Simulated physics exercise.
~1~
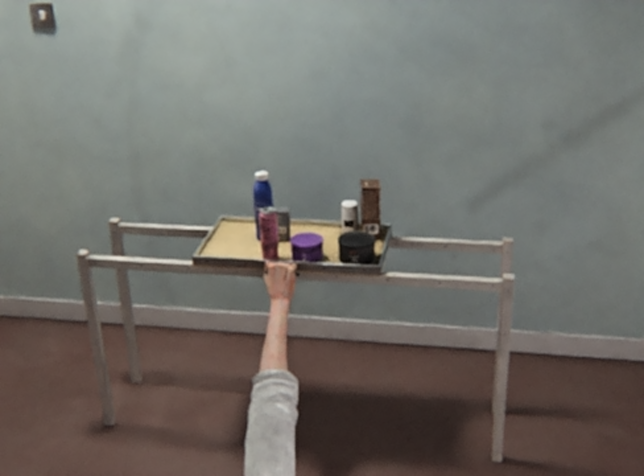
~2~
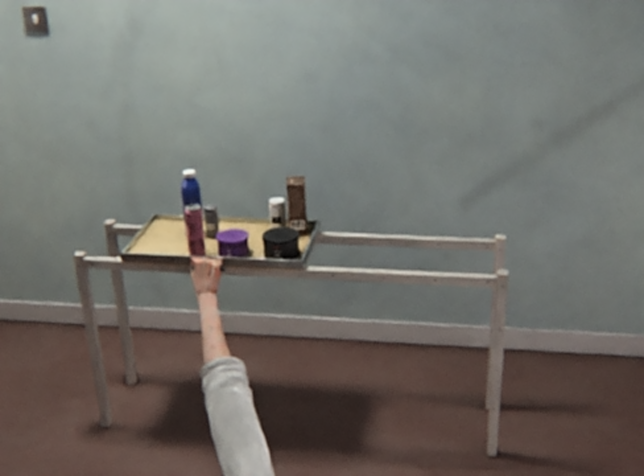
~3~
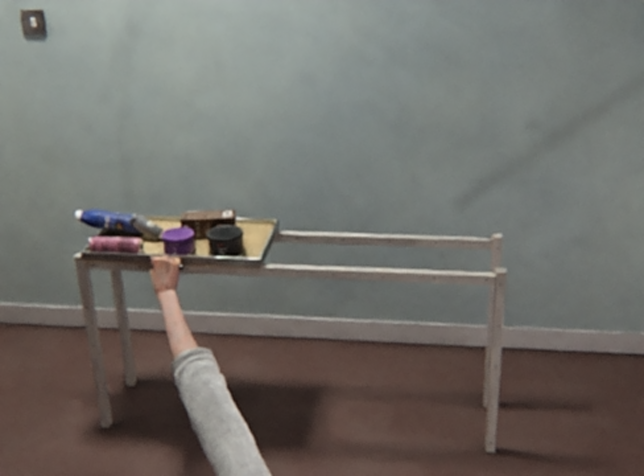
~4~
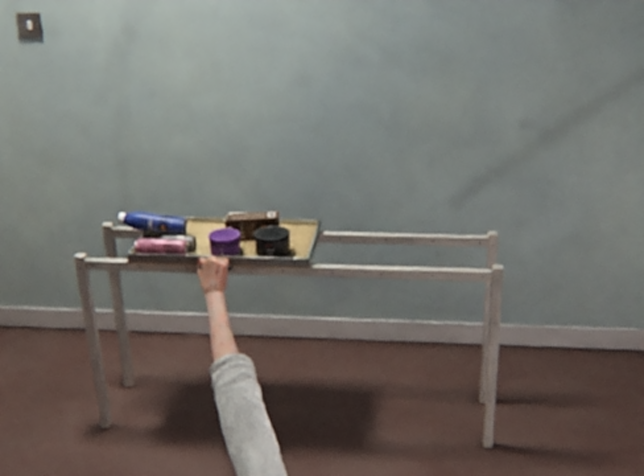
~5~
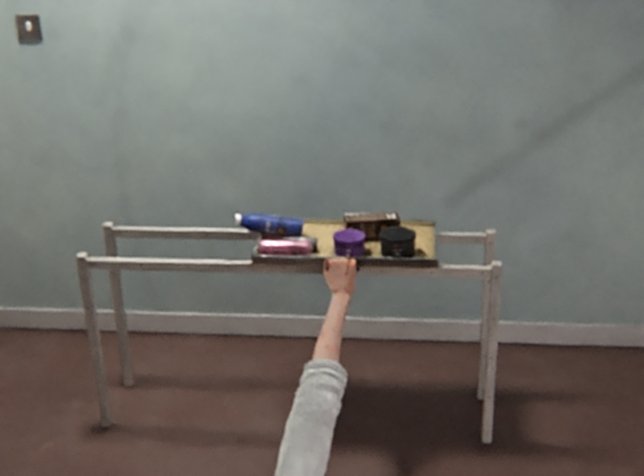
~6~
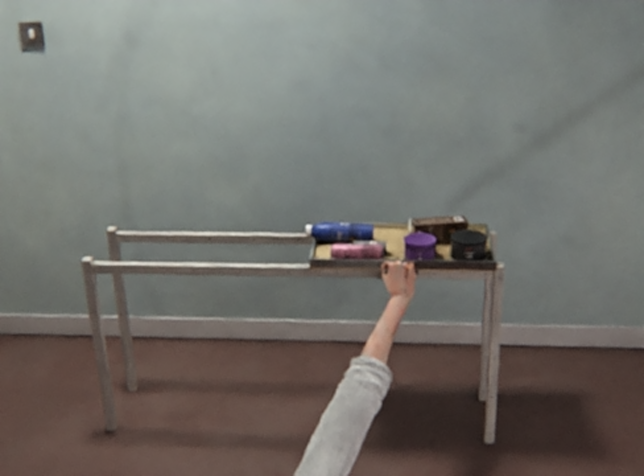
We see a hand slide a tray of bottles and tubs left along a rail frame, where the blue bottle, pink can and brown carton topple, then push it right to the other end, the fallen items lying beside the upright purple and black tubs.
